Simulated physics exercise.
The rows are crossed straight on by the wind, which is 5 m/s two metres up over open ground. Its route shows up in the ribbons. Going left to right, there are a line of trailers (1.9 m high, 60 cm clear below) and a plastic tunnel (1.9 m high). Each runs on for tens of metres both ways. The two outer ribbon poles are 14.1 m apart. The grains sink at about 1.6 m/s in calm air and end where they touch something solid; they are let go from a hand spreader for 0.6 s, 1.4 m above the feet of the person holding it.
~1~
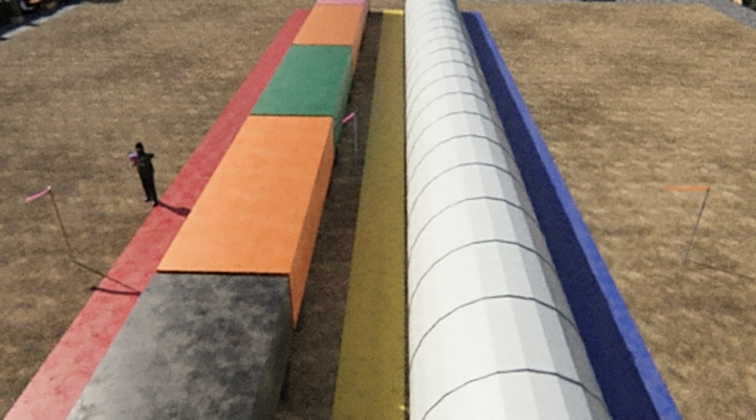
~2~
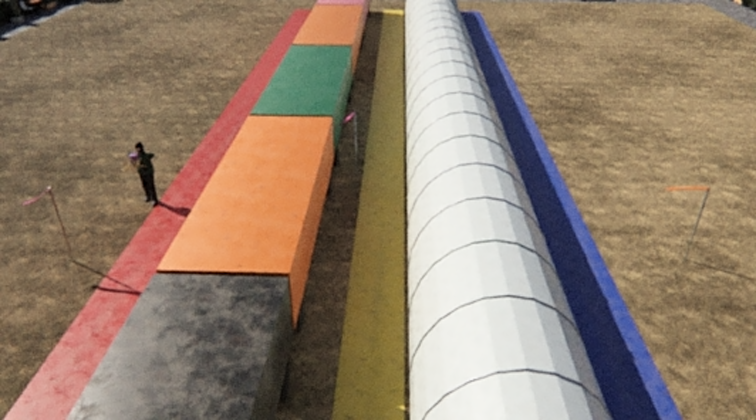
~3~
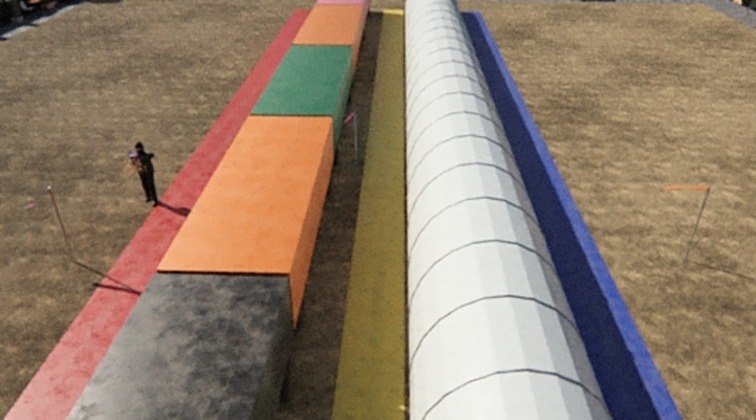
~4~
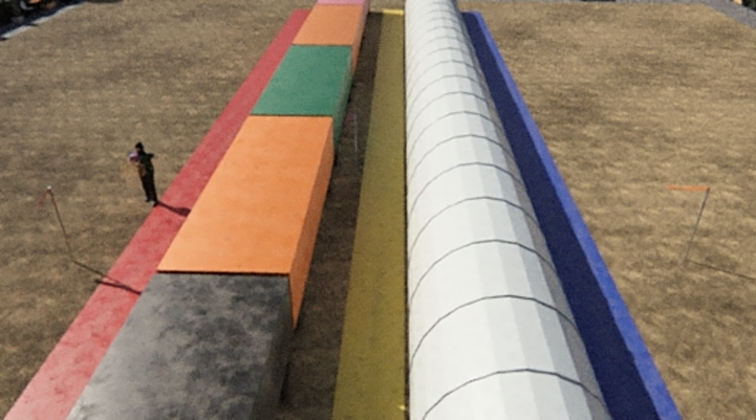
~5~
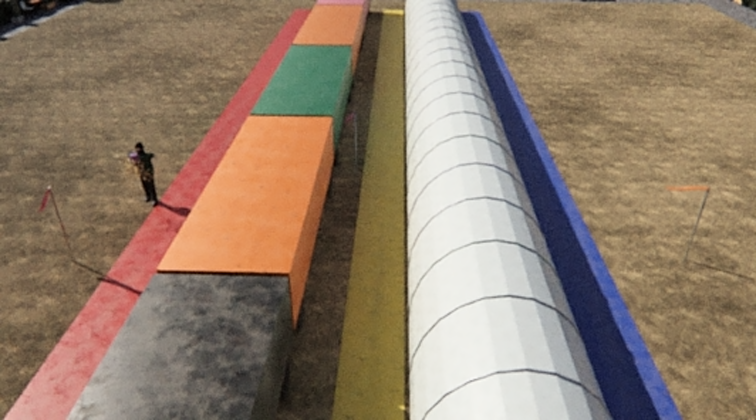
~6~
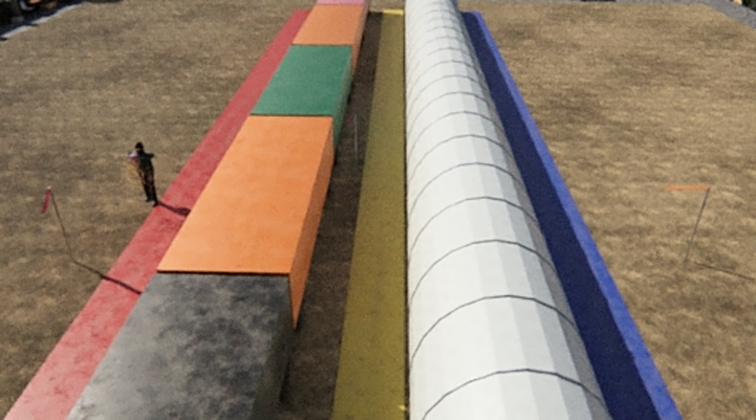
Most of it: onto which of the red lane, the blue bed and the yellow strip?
Onto red.
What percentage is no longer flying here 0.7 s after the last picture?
That comes to near 35 %.
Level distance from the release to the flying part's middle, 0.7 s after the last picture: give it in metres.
It comes to roughly 0.5 m.
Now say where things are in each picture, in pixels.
The first picture shows the left ribbon ends at (19, 207), leaning 60 degrees to the left, the seed in the air spans x = 125 to 140 around y = 165 and it comes from (134, 163).
The second picture shows the right ribbon ends at (666, 189), leaning 90 degrees to the left, the seed in the air spans x = 125 to 140 around y = 165, the red one passes (153, 246), the yellow one passes (379, 251) and the blue one passes (575, 255).
The third picture shows the seed in the air spans x = 125 to 140 around y = 170 and the top of the line of trailers crosses (276, 149).
The fourth picture shows the left ribbon ends at (32, 210), leaning 45 degrees to the left, the seed in the air spans x = 125 to 145 around y = 170, the red one passes (186, 194), the yellow one passes (382, 198) and the blue one passes (552, 202).
The fifth picture shows the right ribbon ends at (667, 188), leaning 90 degrees to the left and the seed in the air spans x = 125 to 150 around y = 170.
The sixth picture shows the seed in the air spans x = 120 to 150 around y = 170 and the top of the line of trailers crosses (276, 149).
Then, 0.7 s after the last picture, 64 % is in the air or yet to come; 23 % lies on the red lane, 0 % on the yellow strip and 0 % on the blue bed; the middle of what still flies is 0.5 m above the low ground, near (151, 197).
Then, 1.5 s after the last picture, 9 % is in the air or yet to come; 62 % lies on the red lane, 0 % on the yellow strip and 0 % on the blue bed.
Then, 3.0 s after the last picture, 0 % is in the air or yet to come; 66 % lies on the red lane, 0 % on the yellow strip and 0 % on the blue bed.
Then, 7.5 s after the last picture, 0 % is in the air or yet to come; 66 % lies on the red lane, 0 % on the yellow strip and 0 % on the blue bed.
Then, 44.5 s after the last picture, 0 % is in the air or yet to come; 66 % lies on the red lane, 0 % on the yellow strip and 0 % on the blue bed.
